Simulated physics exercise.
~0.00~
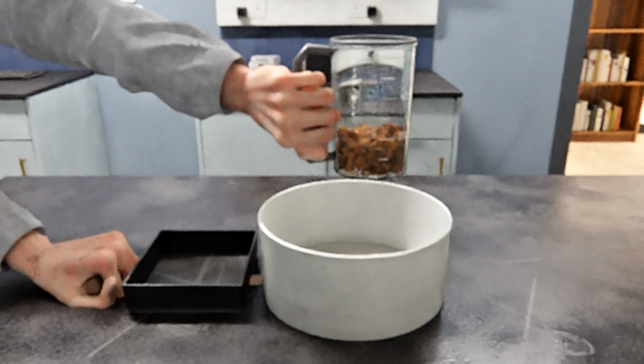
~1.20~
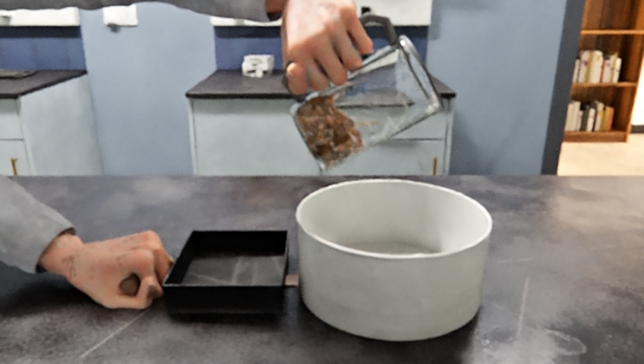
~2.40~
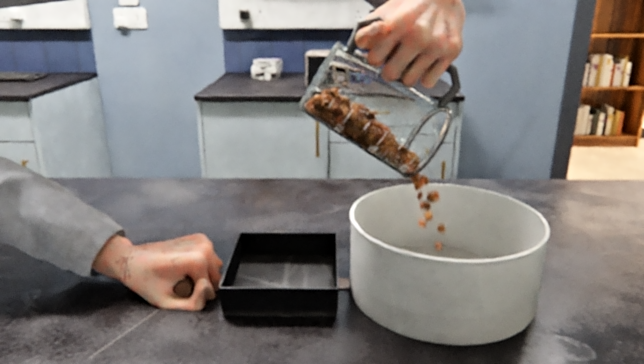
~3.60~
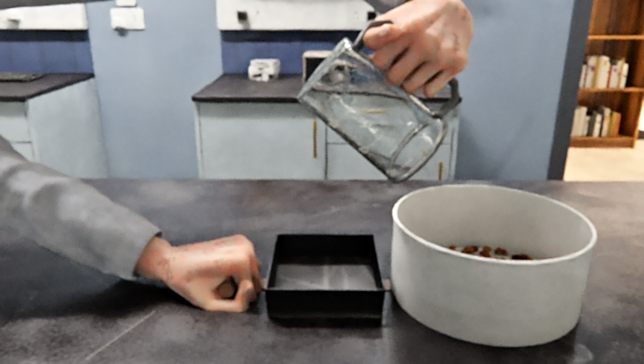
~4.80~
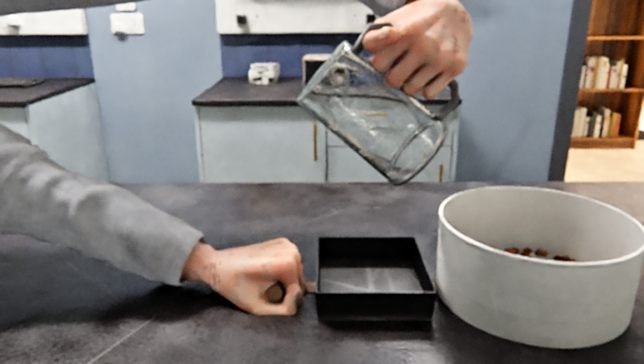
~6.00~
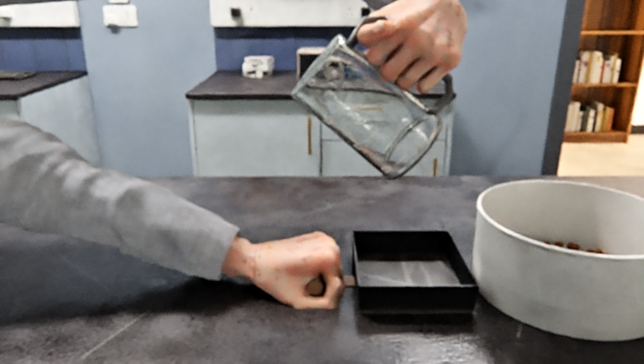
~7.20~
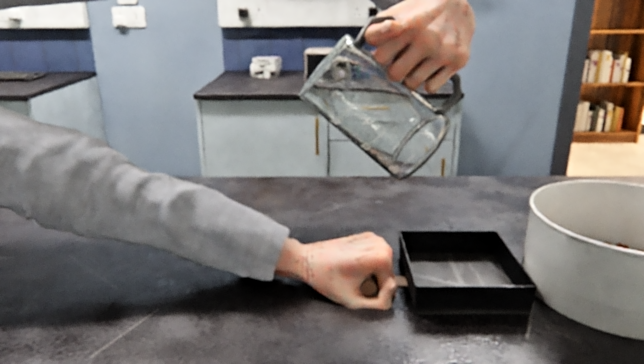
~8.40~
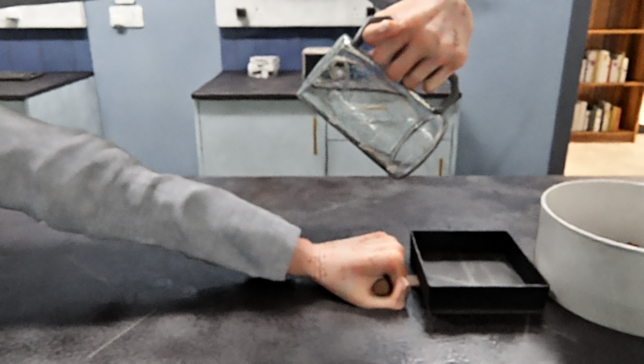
A hand tips a clear jug of brown kibble and empties it into a white pot, while another hand pushes a black tin and the pot to the right across a dark table until they stop, the kibble in the pot and the empty jug still held tilted.
